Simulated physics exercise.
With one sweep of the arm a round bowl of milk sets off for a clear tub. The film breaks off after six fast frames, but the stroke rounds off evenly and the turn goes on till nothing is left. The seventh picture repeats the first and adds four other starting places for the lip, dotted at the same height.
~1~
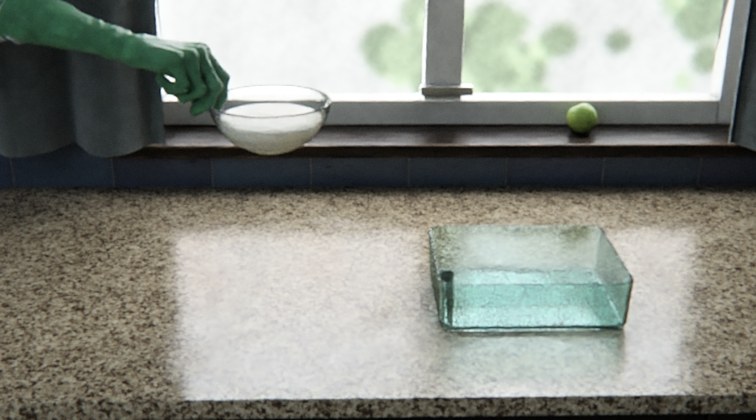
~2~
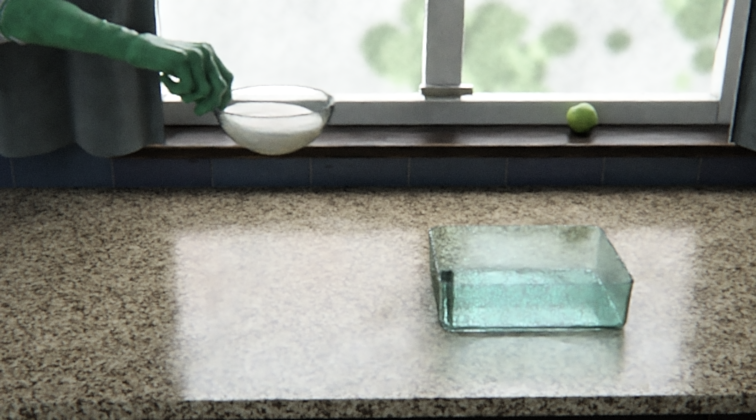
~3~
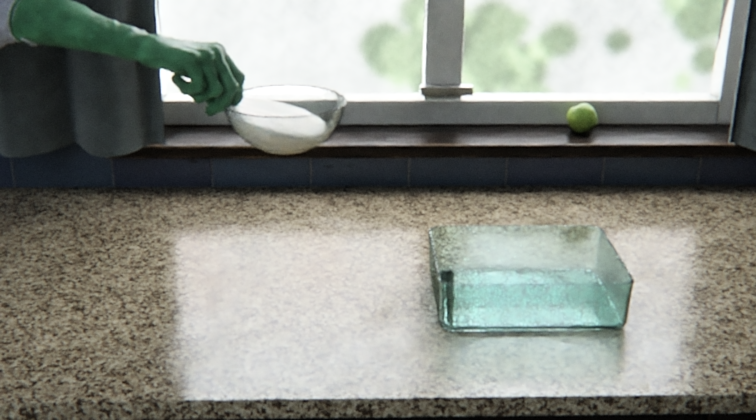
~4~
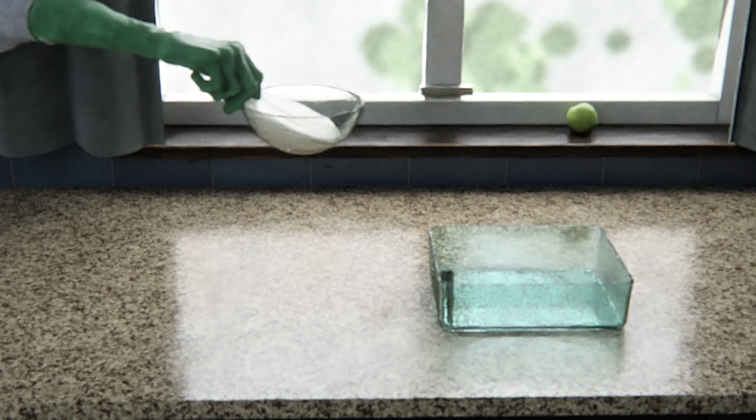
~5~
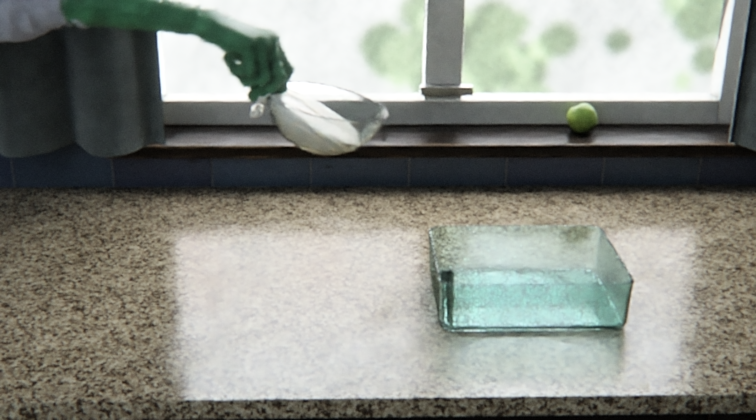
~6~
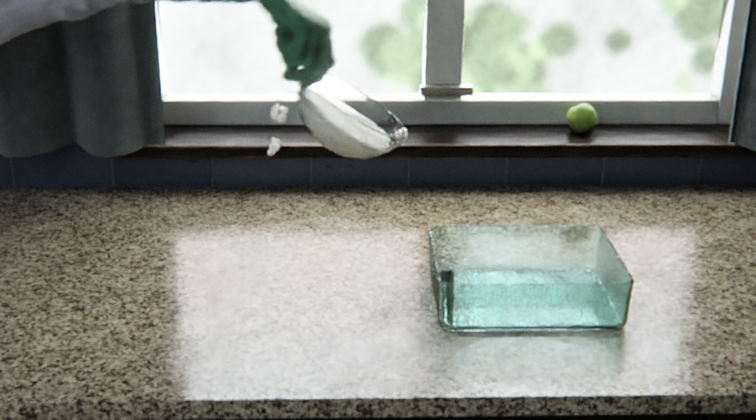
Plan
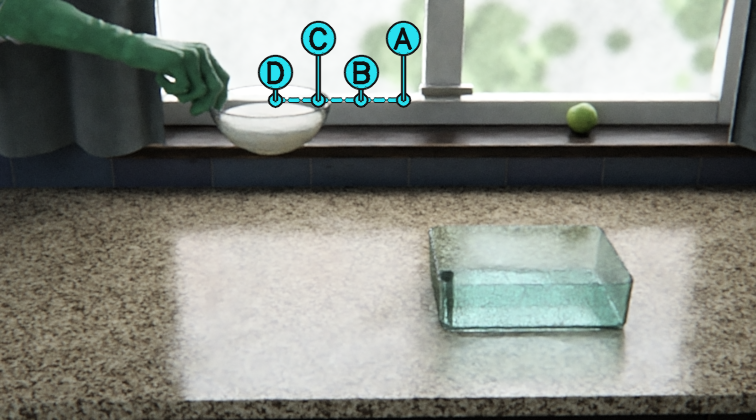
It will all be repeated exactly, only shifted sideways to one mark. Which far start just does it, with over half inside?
Dot D.
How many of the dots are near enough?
All four.
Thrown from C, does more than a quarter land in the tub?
Yes.
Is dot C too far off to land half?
No, not at all.
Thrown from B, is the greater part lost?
No, not at all.
In cyan, A at (403, 100); B at (361, 100); C at (318, 100); D at (275, 100).
With A, about 77 % lands in the tub, 15 % falls short and 8 % goes beside or beyond.
With B, about 62 % lands in the tub, 8 % falls short and 30 % goes beside or beyond.
With C, about 67 % lands in the tub, 7 % falls short and 25 % goes beside or beyond.
With D, about 63 % lands in the tub, 19 % falls short and 18 % goes beside or beyond.
